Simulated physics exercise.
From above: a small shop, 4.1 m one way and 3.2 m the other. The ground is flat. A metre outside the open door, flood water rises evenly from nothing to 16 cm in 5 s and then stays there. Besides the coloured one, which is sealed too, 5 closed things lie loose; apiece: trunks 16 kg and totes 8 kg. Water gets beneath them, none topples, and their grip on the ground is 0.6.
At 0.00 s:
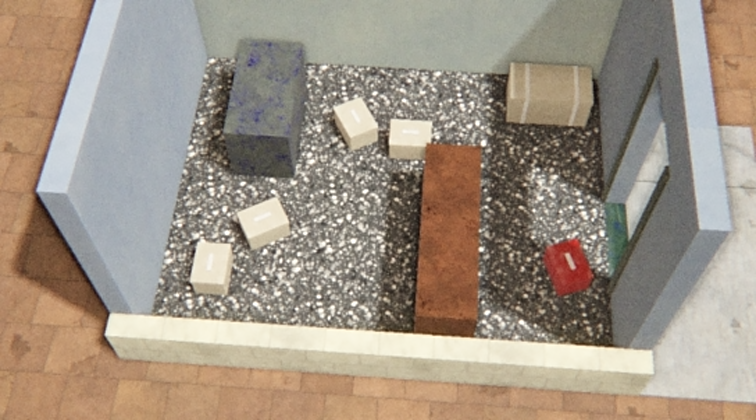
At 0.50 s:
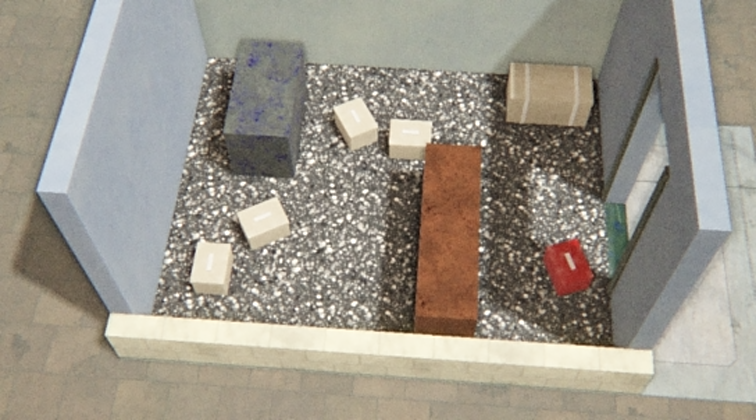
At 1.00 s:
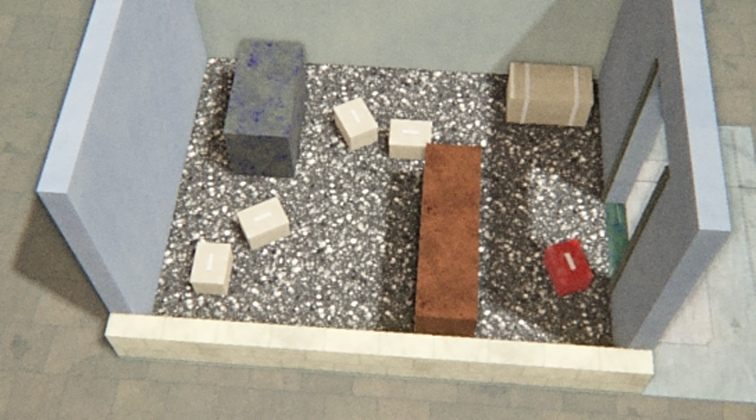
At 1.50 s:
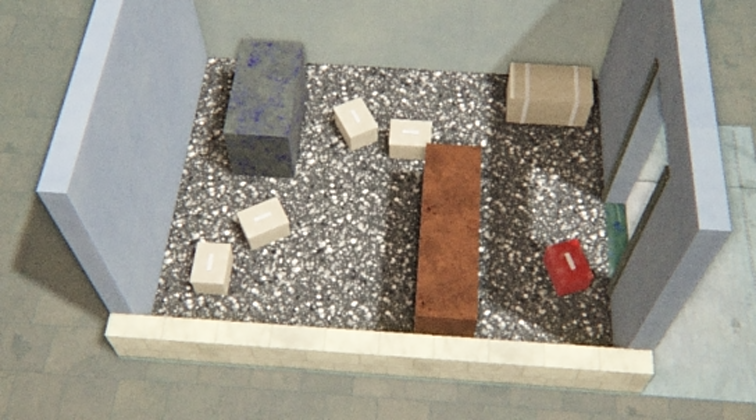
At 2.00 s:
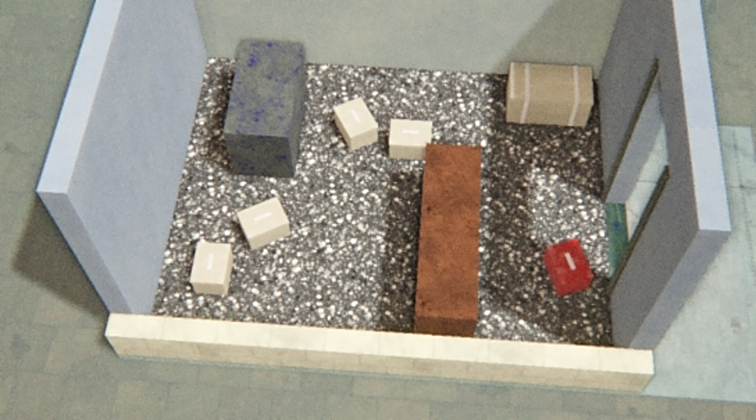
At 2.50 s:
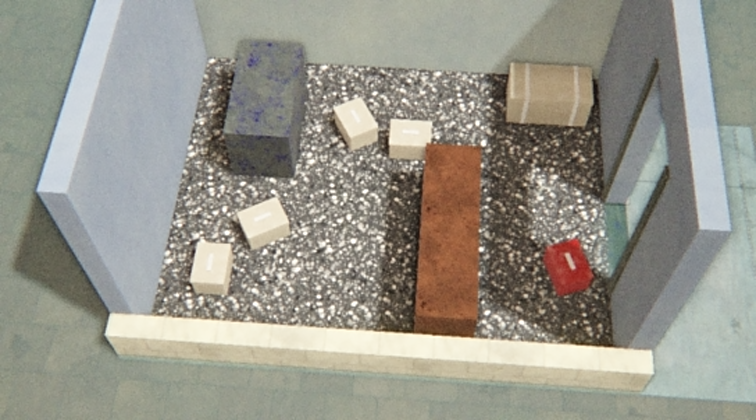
Nothing inside the small, roofless shop moves, seen from high above by a camera that stays still, while the paving outside its walls fades from warm orange-brown to dull grey-green. Four cream boxes lie loose on the speckled floor at left and centre, near a dark blue-grey block, with a long rust-brown block right of centre. A tan banded trunk sits at the back right, and a red tote rests motionless near the doorway.
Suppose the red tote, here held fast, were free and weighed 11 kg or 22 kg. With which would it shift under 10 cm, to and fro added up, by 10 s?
I expect that only the larger load is enough.
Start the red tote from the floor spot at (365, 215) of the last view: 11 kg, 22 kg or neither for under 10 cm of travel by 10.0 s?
Either load holds.
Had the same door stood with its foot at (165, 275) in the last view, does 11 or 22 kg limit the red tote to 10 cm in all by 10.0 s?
Then the smaller load will do.
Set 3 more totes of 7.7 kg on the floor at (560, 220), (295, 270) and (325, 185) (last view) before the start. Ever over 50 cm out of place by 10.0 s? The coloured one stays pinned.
In turn: More, less, under.
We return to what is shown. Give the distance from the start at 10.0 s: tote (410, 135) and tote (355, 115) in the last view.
In that order: 0 cm, 0 cm.
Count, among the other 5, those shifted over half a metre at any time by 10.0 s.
0 of them.
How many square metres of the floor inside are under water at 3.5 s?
Roughly 1.0 m2.
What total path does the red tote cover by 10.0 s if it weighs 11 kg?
Some 140 cm in all.
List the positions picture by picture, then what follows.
The first frame shows the red tote at (570, 262) rests on the ground; water covers 0.0 m2; 0 of 6 have shifted.
The second frame shows the red tote at (570, 262) rests on the ground; 0.0 m2 under water; 0 of 6 have shifted.
The third frame shows the red tote at (570, 262) rests on the ground; water covers 0.0 m2; 0 of 6 have shifted.
The fourth frame shows the red tote at (570, 262), on the bottom; 0.0 m2 under water; 0 of 6 have shifted.
The fifth frame shows the red tote at (570, 262) rests on the ground; water covers 0.0 m2; 0 of 6 have shifted.
The sixth frame shows the red tote at (570, 262) rests on the ground; 0.0 m2 under water; 0 of 6 have shifted.
After 3.5 s the red tote would be 0 cm from its start with 11 kg and 0 cm from its start with 22 kg; 3 cm of water round it then.
After 4.5 s the red tote would be 0 cm from its start with 11 kg and 0 cm from its start with 22 kg; 5 cm of water round it then.
After 7.0 s the red tote would be 38 cm from its start with 11 kg and 0 cm from its start with 22 kg; 8 cm of water round it then.
After 10.0 s the red tote would be 51 cm from its start with 11 kg and 0 cm from its start with 22 kg; 12 cm of water round it then.
